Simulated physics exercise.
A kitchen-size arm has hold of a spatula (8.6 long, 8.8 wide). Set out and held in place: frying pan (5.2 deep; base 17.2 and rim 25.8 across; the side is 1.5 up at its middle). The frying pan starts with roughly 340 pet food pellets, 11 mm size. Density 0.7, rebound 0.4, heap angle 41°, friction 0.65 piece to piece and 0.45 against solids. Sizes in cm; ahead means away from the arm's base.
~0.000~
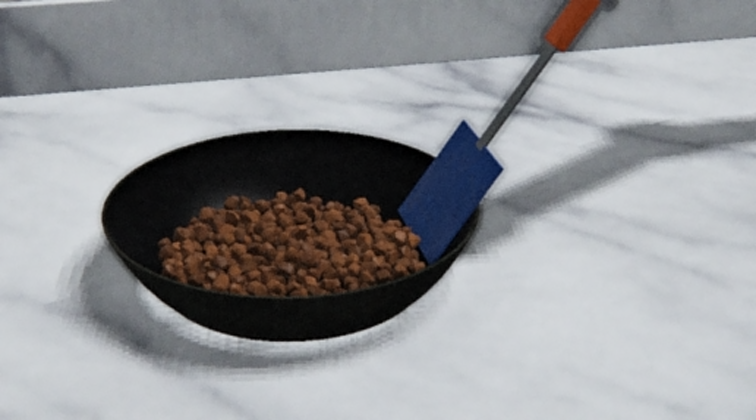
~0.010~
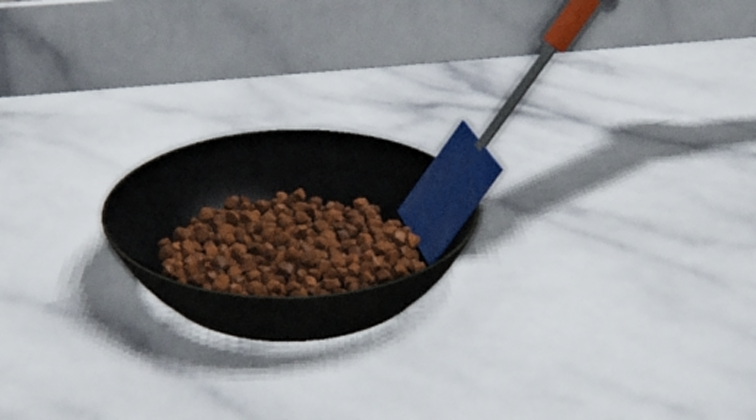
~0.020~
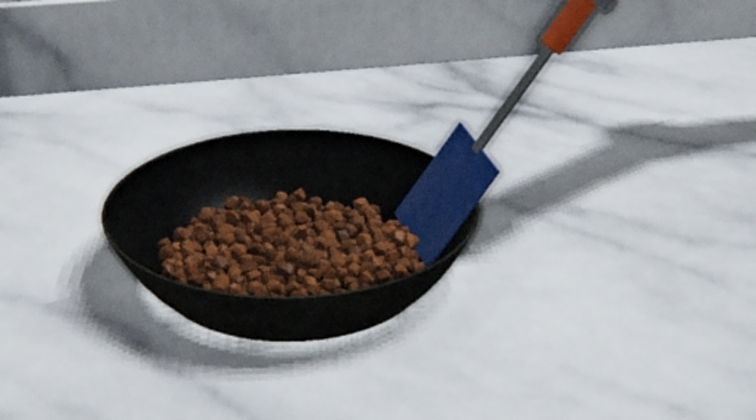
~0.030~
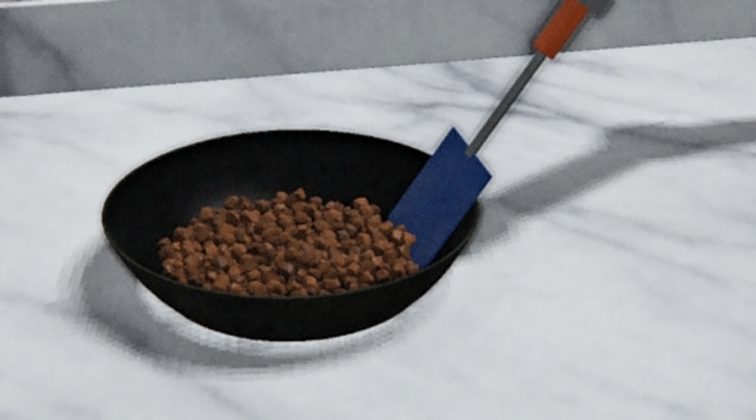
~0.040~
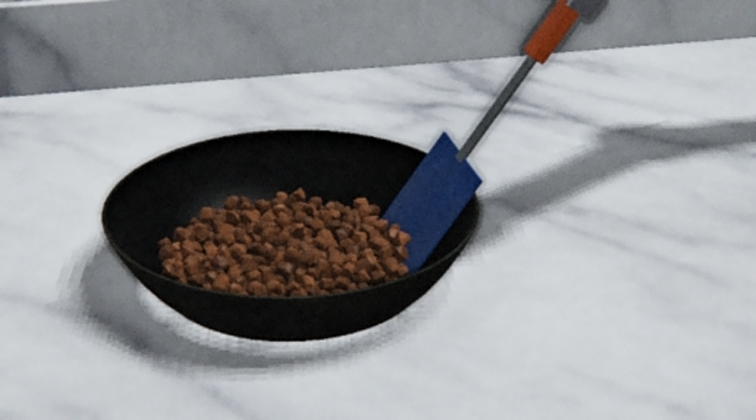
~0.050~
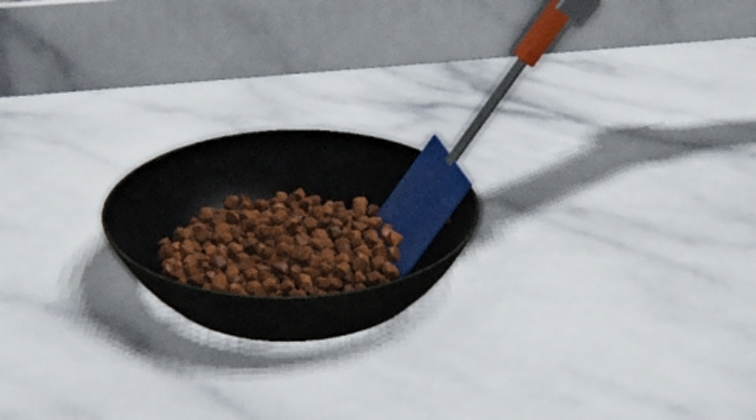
On a white marble counter, a blue spatula with an orange handle leaned into a black pan of brown pellets, then slid slightly left and down against the right side of the heap, which barely shifted.
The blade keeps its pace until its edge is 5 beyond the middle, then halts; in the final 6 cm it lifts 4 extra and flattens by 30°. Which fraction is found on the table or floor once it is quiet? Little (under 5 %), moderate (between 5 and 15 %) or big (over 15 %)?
A little share, under 5 %, ends on the table or floor.
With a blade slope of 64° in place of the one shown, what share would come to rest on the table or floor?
It would be near 0 per cent.
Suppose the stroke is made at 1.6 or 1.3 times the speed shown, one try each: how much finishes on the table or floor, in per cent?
About 5 and 0 per cent.
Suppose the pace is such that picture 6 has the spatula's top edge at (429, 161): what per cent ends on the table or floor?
About 15 per cent.
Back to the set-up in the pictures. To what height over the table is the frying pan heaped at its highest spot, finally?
About 4.5 cm.
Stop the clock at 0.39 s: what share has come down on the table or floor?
Some 0 per cent.
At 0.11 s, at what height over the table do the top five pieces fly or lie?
Some 9 cm.
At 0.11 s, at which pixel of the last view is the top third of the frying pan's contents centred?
At about (271, 245).
After 0.11 s, sloping 55°, highest piece 20 above the table; 343 in the frying pan, 2 on the blade or in flight.
After 0.16 s, sloping 43°, highest piece 35 above the table; 343 in the frying pan, 2 on the blade or in flight.
After 0.39 s, sloping 25°, highest piece 62 above the table; 343 in the frying pan, 2 on the blade or in flight.
After 1.44 s, sloping 25°, highest piece 5 above the table; 343 in the frying pan, 2 on the table or floor.
At rest, 343 in the frying pan, 2 on the table or floor. That is 1 % on the table or floor.
